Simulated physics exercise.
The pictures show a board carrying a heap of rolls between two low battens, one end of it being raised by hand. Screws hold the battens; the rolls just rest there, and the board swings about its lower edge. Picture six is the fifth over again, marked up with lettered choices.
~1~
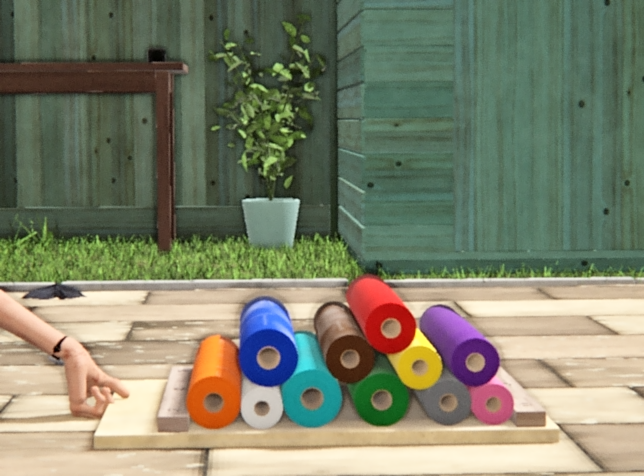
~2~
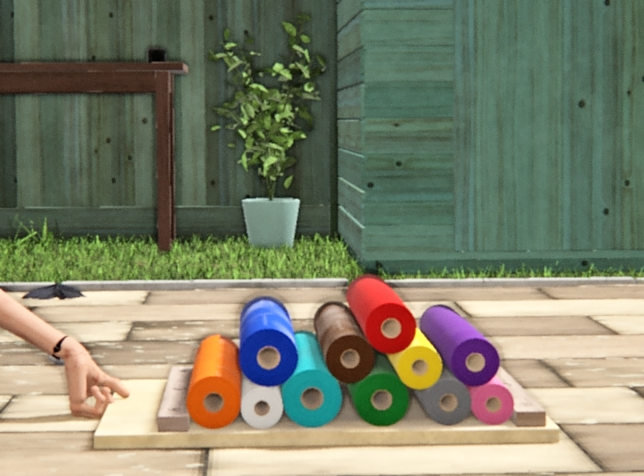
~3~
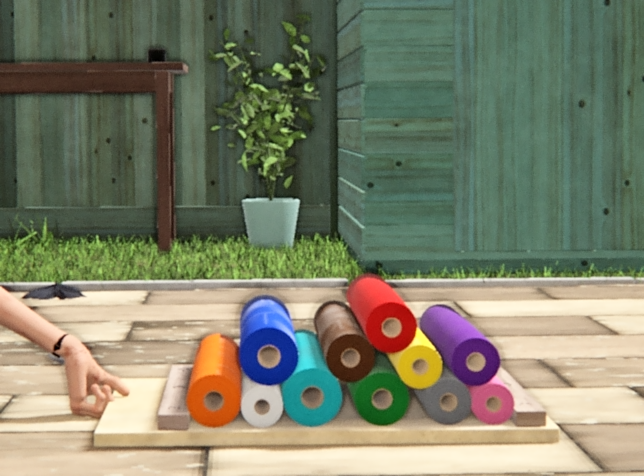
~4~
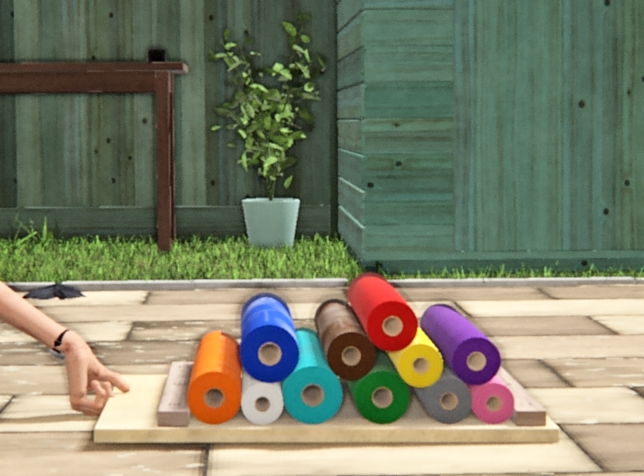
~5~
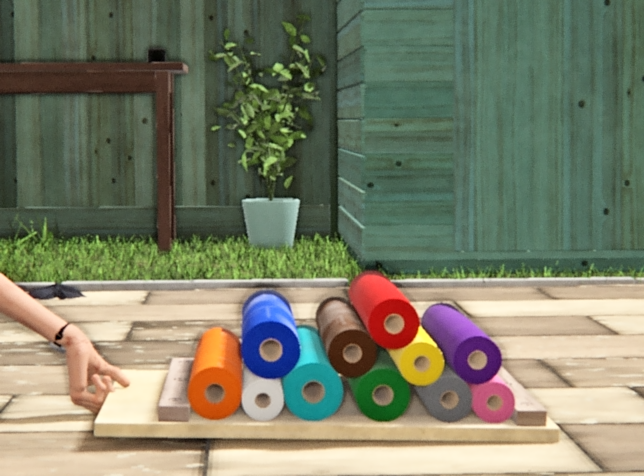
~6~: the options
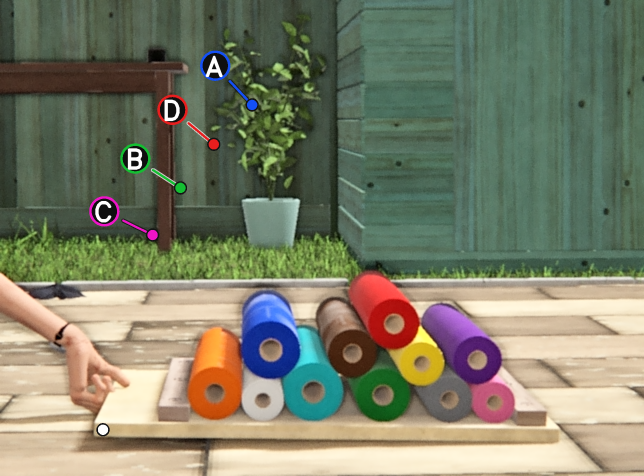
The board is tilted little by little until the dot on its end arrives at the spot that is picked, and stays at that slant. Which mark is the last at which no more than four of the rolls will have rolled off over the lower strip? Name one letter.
Stop at D.
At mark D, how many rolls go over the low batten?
With D, four.
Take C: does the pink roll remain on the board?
Yes, with C.
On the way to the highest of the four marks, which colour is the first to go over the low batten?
It is the purple one.
On the marked copy, A at (252, 105); B at (180, 188); C at (153, 235); D at (214, 144); the white dot at (103, 430).
Taking D. A third of the way, board at 21°.
Two thirds of the way, board at 40°.
When it is over, board at 40°, four over the low batten (yellow, brown, purple, red).
As for the rest, A five over the low batten; B four over the low batten (yellow, brown, purple, red); C four over the low batten (yellow, brown, purple, red).
